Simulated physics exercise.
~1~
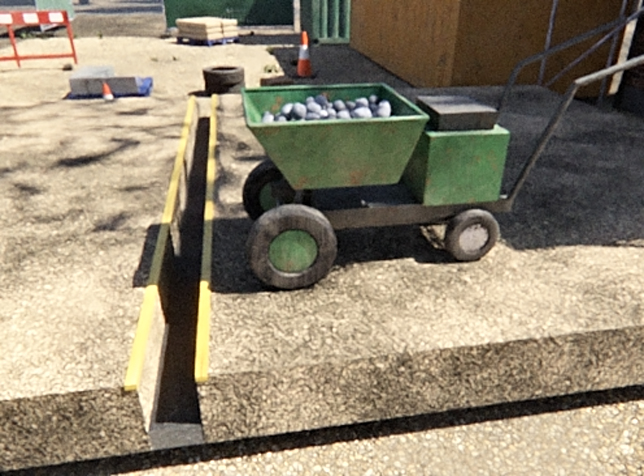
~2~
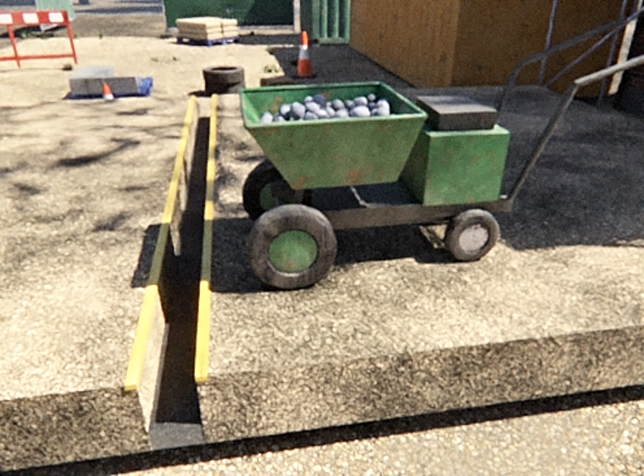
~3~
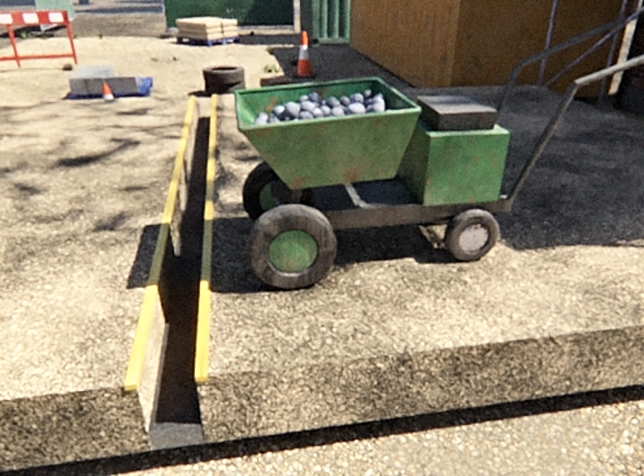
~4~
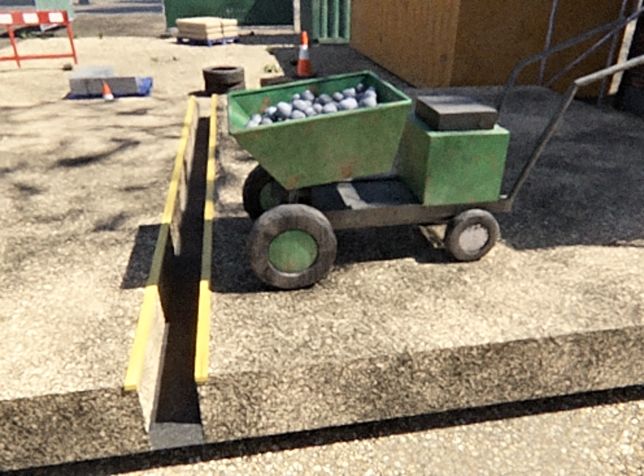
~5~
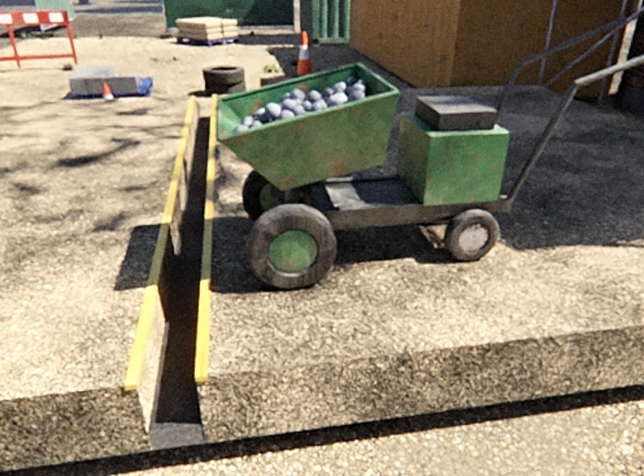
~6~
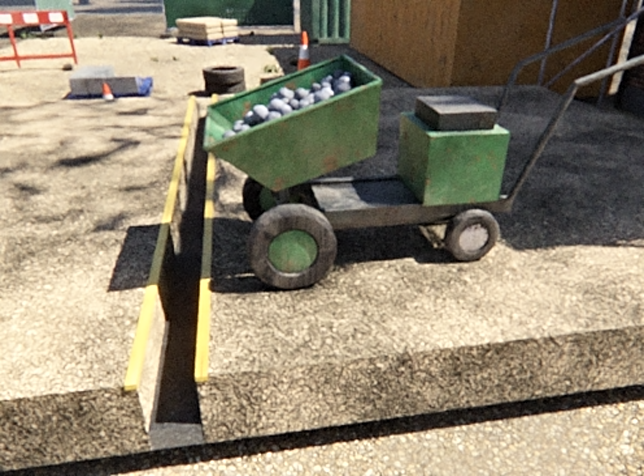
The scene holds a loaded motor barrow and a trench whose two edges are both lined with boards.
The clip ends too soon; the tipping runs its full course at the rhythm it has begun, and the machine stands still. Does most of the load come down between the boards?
Minority in.
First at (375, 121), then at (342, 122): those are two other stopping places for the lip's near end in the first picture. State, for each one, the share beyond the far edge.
In turn 0 and 0 in a hundred.
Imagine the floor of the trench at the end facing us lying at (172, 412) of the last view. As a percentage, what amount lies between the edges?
About 10 %.
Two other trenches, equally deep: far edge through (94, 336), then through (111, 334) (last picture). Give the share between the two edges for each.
About 80 and 60 per cent.
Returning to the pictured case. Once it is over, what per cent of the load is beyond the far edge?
Share of load: Near 70 %.
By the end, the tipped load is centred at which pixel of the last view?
Somewhere around (115, 263) in the last picture.
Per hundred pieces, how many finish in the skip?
25 per cent, roughly.
Soon, skip tipped steeply; all in the skip.
A while on, skip tipped right over; most in the skip; a stray few in or heaped over the trench; about a quarter beyond it; a stray few falling.
Towards the end, skip tipped right over; about a third in the skip; a stray few in or heaped over the trench; about two thirds beyond it.
Finally, skip tipped right over; about a quarter in the skip; a small part in or heaped over the trench; about two thirds beyond it.
